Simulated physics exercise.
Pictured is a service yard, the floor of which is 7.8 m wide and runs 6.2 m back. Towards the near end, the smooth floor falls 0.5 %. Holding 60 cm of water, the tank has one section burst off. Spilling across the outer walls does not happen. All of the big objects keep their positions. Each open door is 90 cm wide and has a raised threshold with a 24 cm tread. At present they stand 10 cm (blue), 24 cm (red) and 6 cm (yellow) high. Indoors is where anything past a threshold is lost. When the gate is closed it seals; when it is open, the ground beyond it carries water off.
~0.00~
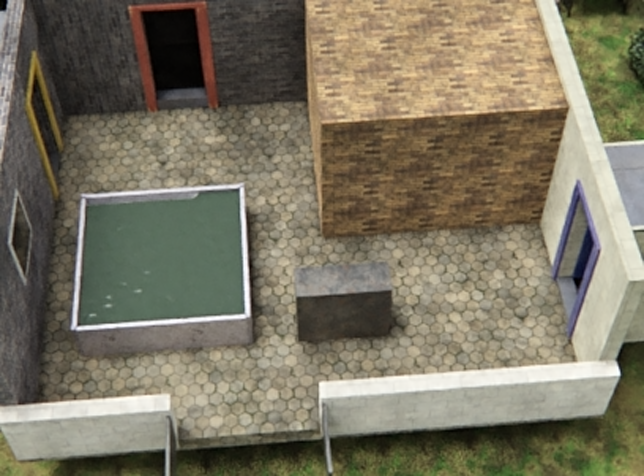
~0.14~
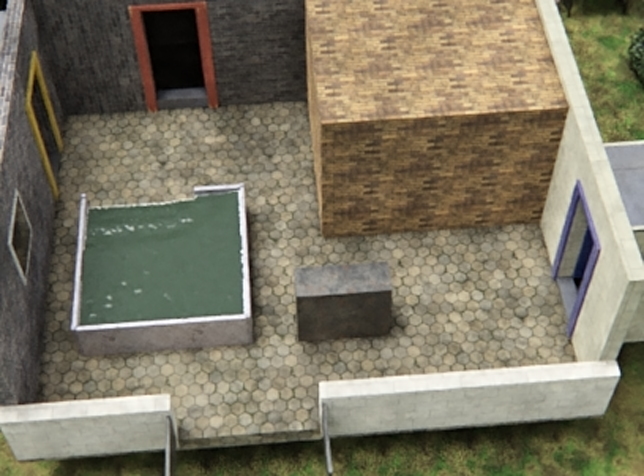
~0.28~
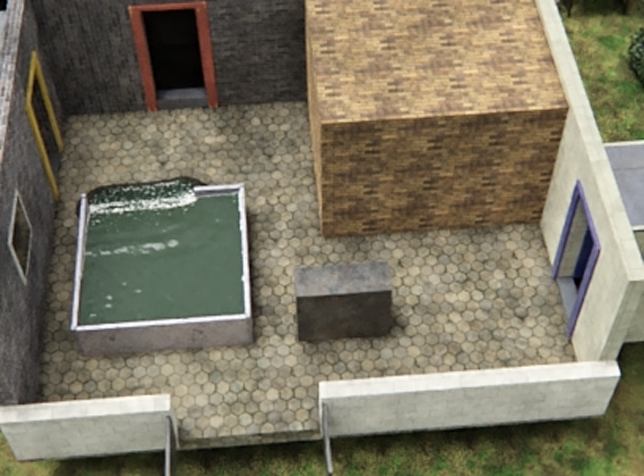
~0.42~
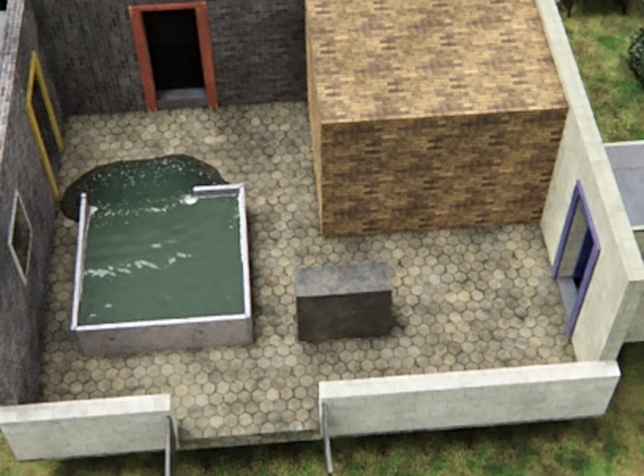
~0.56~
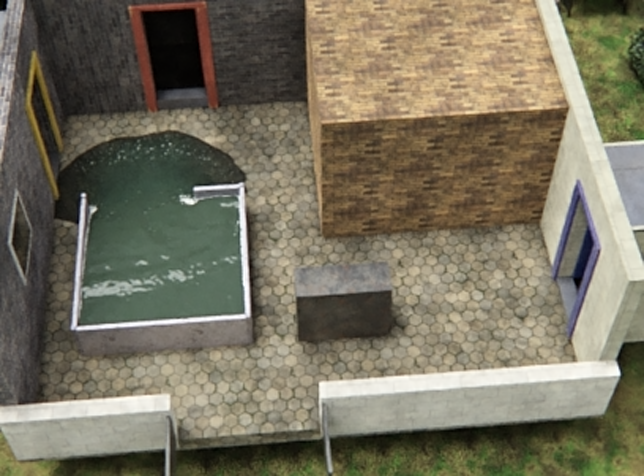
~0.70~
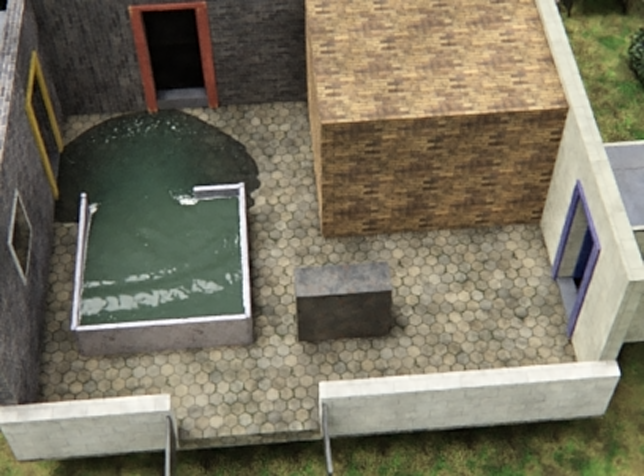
Green water sloshed in the square tank, then poured out through a gap in its far side and spread in a widening dark pool over the paving towards the red doorway.
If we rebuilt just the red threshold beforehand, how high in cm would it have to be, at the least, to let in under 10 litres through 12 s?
I would say 30 cm at minimum.
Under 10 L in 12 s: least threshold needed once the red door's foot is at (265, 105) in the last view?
Minimum: About 23 cm.
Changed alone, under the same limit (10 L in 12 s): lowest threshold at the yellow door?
At yellow, roughly 30 cm.
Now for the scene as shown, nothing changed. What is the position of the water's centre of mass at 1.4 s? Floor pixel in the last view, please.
My guess is close to (157, 239).
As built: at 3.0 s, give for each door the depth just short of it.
In cm: Blue 0, red 29, yellow 27.
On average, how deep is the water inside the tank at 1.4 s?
Averaged depth comes out at about 42 cm.
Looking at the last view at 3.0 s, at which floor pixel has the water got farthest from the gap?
Pixel close to (300, 103).
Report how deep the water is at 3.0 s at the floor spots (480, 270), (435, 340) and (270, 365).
Around 0 cm, 0 cm and 0 cm.
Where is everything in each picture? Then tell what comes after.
The first frame shows still water, 60 cm deep, in the tank at (163, 257); the red door at (177, 66) is dry.
In the second frame, water pours out on the far side and has run 0.3 m, to a hidden place; about 11 cm deep outside, 60 cm at the back.
In the third frame, the front is at (178, 181), 0.8 m from the gap on the far side; 1.4 m2 of floor is wet, 60 cm left at the back.
In the fourth frame, water pours out on the far side and has run 1.3 m, to (160, 161); about 9 cm deep outside, 60 cm at the back.
In the fifth frame, the front is at (167, 134), 1.9 m from the gap on the far side; 4.4 m2 of floor is wet, 60 cm left at the back.
In the sixth frame, water pours out on the far side and has run 2.4 m, to (154, 113); about 5 cm deep outside, 59 cm at the back; 0.2 m in a straight line remain to the red door at (177, 66).
After 1.4 s water covers 25 % of the floor, deepest (42 cm) near (64, 118); 31 cm at the red door, 5 litres in over its 24 cm threshold.
After 3.0 s water covers 30 % of the floor, deepest (32 cm) near (64, 118); 29 cm at the red door, 46 litres in over its 24 cm threshold.
After 12.0 s water covers 95 % of the floor, deepest (12 cm) near (297, 308); 8 cm at the red door, 55 litres in over its 24 cm threshold.
At the red door as built, the water arrived by 0.8 s and peaked near 33 cm at 2.6 s.
With a threshold of 26 cm, 36 litres would have come in within the 12 s; with 35 cm, 1 litre. So under 10 litres takes about 30 cm.
